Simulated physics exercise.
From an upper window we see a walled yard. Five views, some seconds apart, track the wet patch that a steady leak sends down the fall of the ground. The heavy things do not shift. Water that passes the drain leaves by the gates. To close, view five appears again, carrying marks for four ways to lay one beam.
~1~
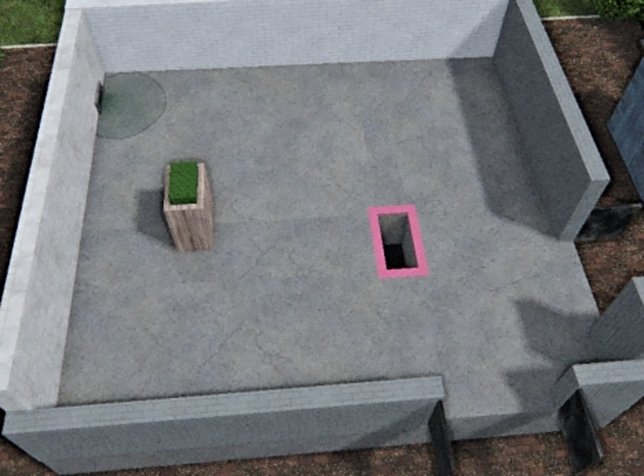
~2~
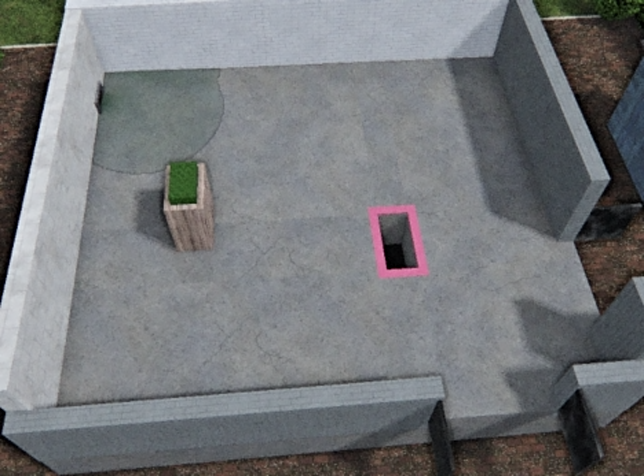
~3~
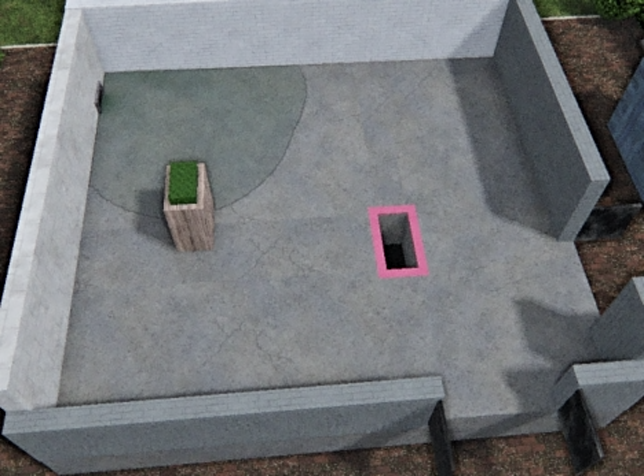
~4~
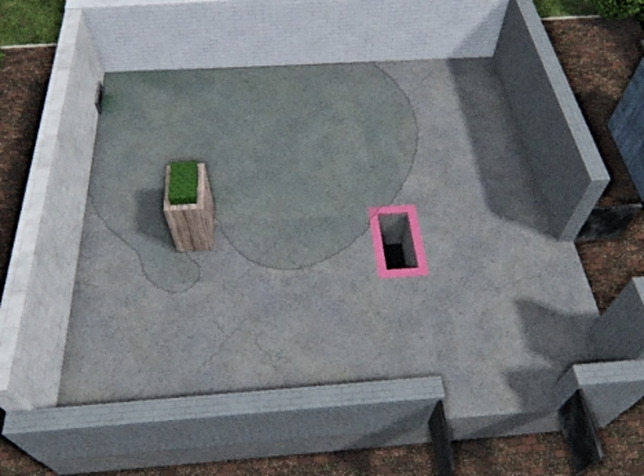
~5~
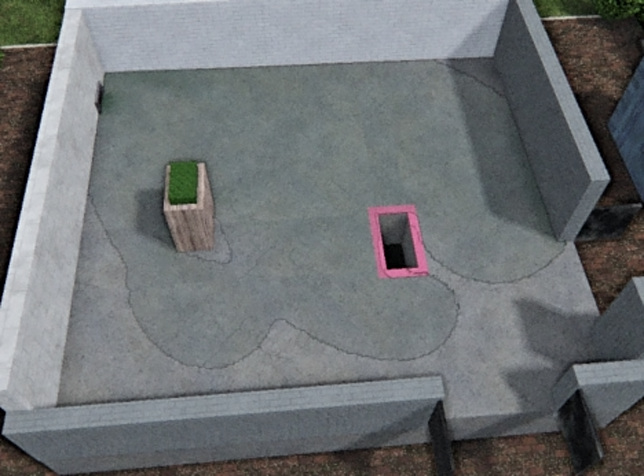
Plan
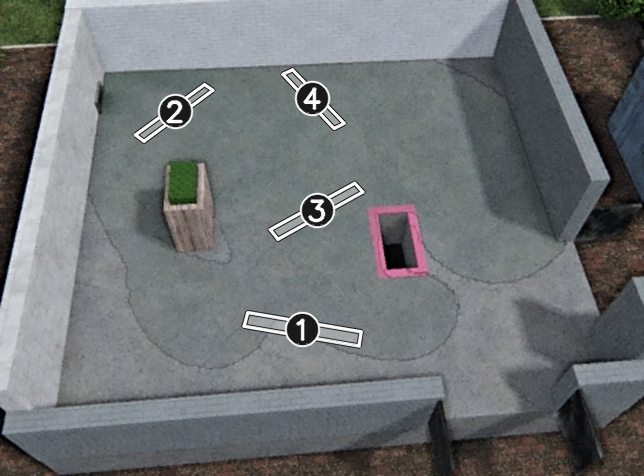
A walled yard with a grey paved floor lies below, seen from a high window. A wooden planter topped with green stands left of centre, a pink-rimmed rectangular drain sits right of centre, and gaps open in the walls at the lower right. From the upper left wall, a thin sheet of greenish water spreads across the floor, surrounds the planter and reaches the drain, while the camera stays still.
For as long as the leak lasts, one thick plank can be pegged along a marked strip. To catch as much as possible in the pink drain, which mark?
Spot 4.
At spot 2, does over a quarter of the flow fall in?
No.
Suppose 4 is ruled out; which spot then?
Spot 1.
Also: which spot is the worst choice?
It is 3.
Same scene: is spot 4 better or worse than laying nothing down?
Spot 4 is better.
On the marked copy, 1 from (245, 319) to (360, 338); 2 from (139, 138) to (208, 87); 3 from (274, 234) to (358, 187); 4 from (287, 72) to (339, 125).
With 1, about 23 % of the stream runs into the pink drain, about 77 % out by the gates.
With 2, about 11 % of the stream runs into the pink drain, about 89 % out by the gates.
With 3, about 2 % of the stream runs into the pink drain, about 98 % out by the gates.
With 4, about 35 % of the stream runs into the pink drain, about 65 % out by the gates.
